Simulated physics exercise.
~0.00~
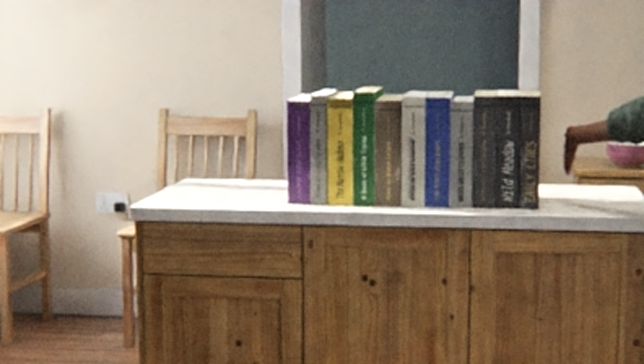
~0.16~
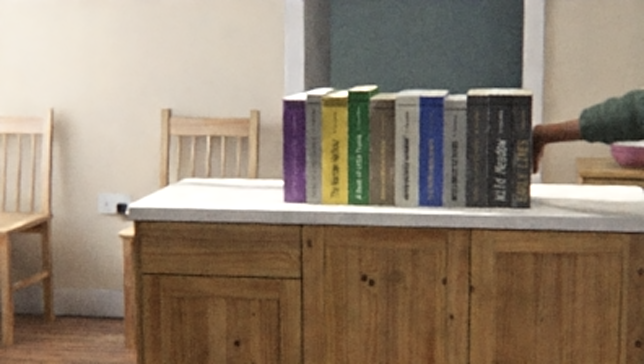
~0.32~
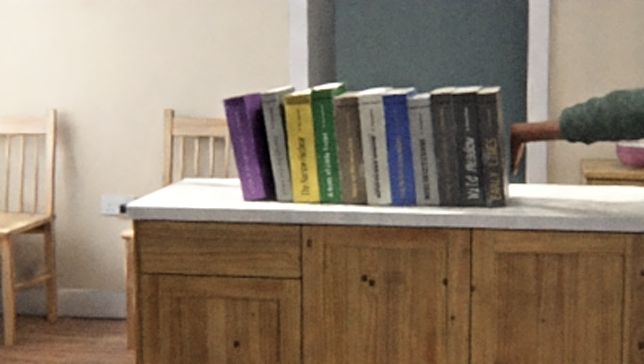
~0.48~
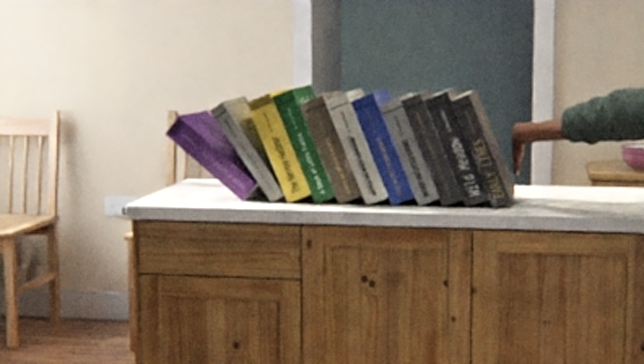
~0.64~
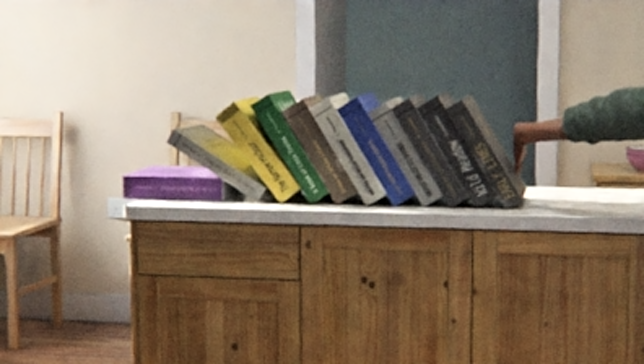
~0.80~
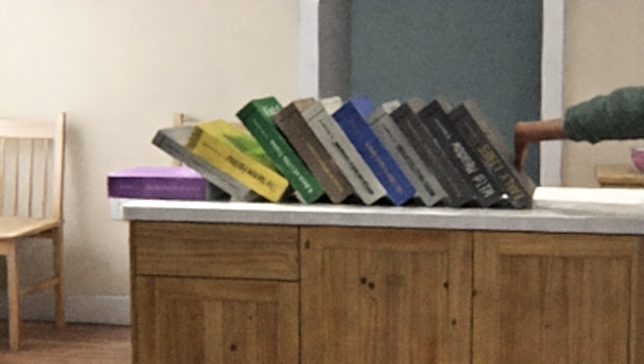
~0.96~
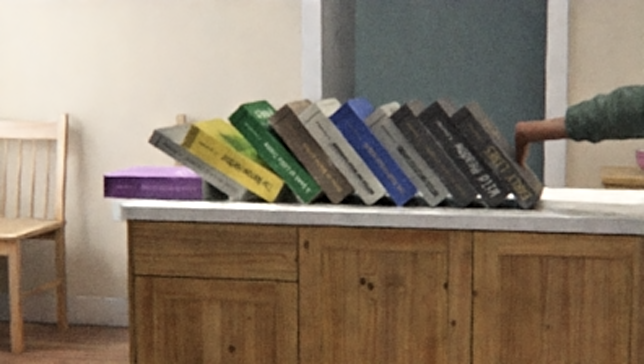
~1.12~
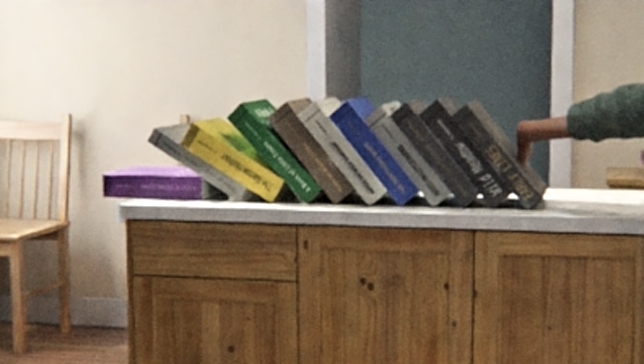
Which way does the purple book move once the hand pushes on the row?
The purple book moves to the left, tipping over and ending up flat near that end of the cabinet top.
A row of upright books, with purple, yellow, green and blue ones among the greys and blacks, stands on a white-topped wooden cabinet as a hand reaches in from the right. The hand pushes against the right end of the row, and the books shift left and begin to lean. The tilt deepens until the purple book at the left end drops flat on its side. The grey and yellow books behind it sink low to the left, while the others stay slanted. Everything comes to rest on the cabinet, with the purple book lying at the left edge and none fallen off.
